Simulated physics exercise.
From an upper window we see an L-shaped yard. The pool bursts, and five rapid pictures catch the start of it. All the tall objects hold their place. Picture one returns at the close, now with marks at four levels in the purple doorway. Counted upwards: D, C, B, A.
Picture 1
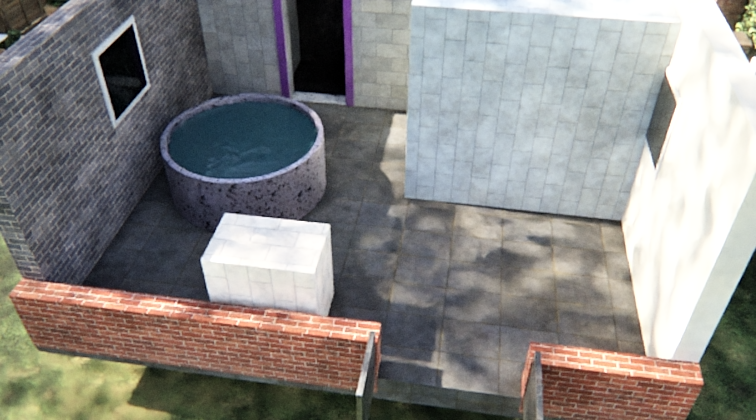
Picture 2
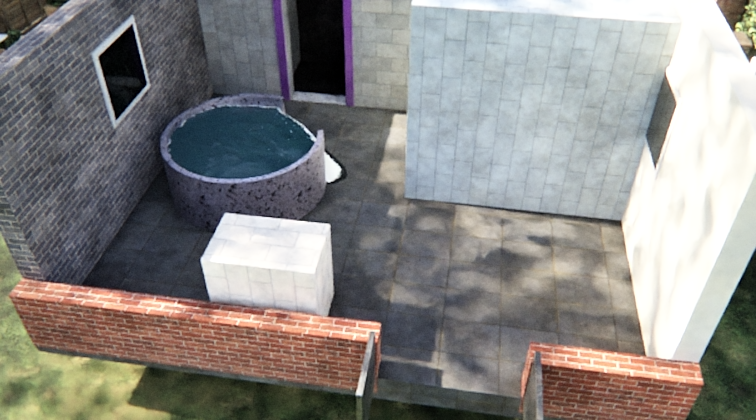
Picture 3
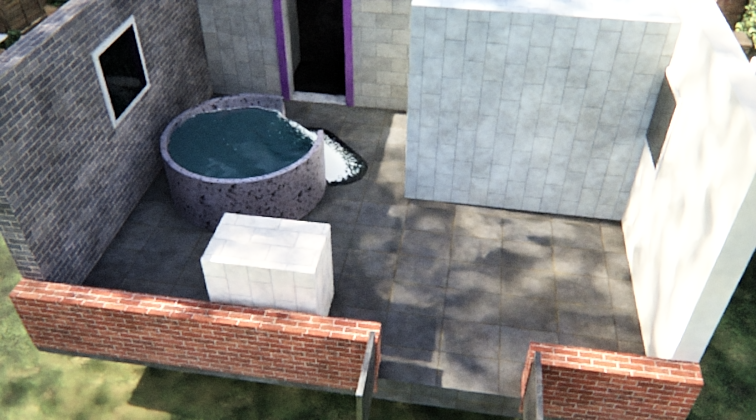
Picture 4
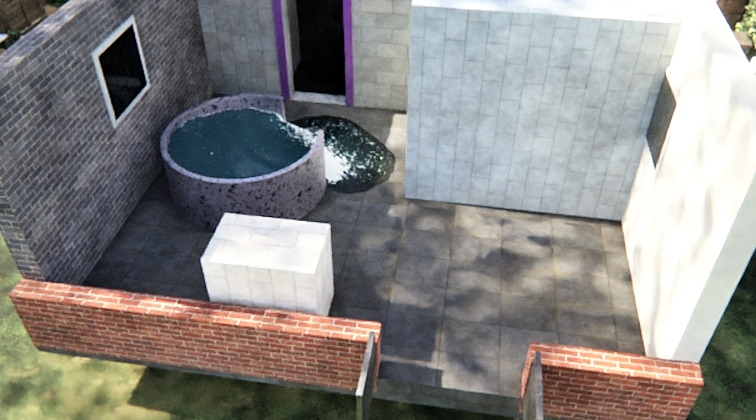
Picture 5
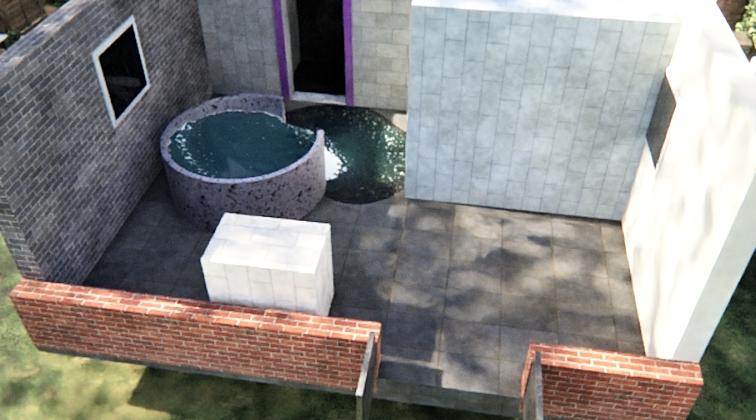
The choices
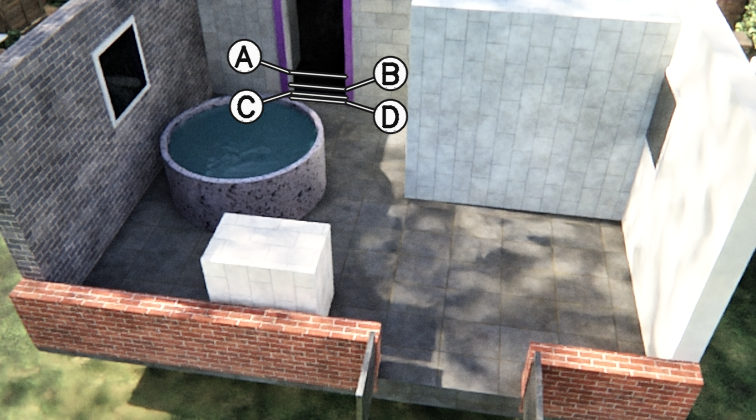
A round, speckled grey stone pool of blue-green water stands at the left of a paved yard, seen from high above. Behind it is a dark doorway framed in purple, with grey brick and pale walls around, a white block in front and low red brick walls nearest. The pool's back-right side opens, and water pours through, foaming white, and spreads in a dark, widening sheet across the paving towards the doorway and pale wall.
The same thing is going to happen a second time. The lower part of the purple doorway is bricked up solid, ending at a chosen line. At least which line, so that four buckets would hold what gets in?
The limit is B.
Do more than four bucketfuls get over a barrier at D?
Yes.
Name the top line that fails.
That would be C.
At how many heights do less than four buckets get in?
Two of the four.
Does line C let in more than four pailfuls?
Yes, it does.
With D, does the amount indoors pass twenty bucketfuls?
Yes, clearly.
On the marked copy, A at (317, 74); B at (317, 87); C at (318, 95); D at (318, 100); from the bottom up D, C, B, A.
Choosing A, nothing gets over.
Choosing B, a splash gets over, under a bucket.
Choosing C, about 11 bucketfuls get in.
Choosing D, dozens of bucketfuls pour in.
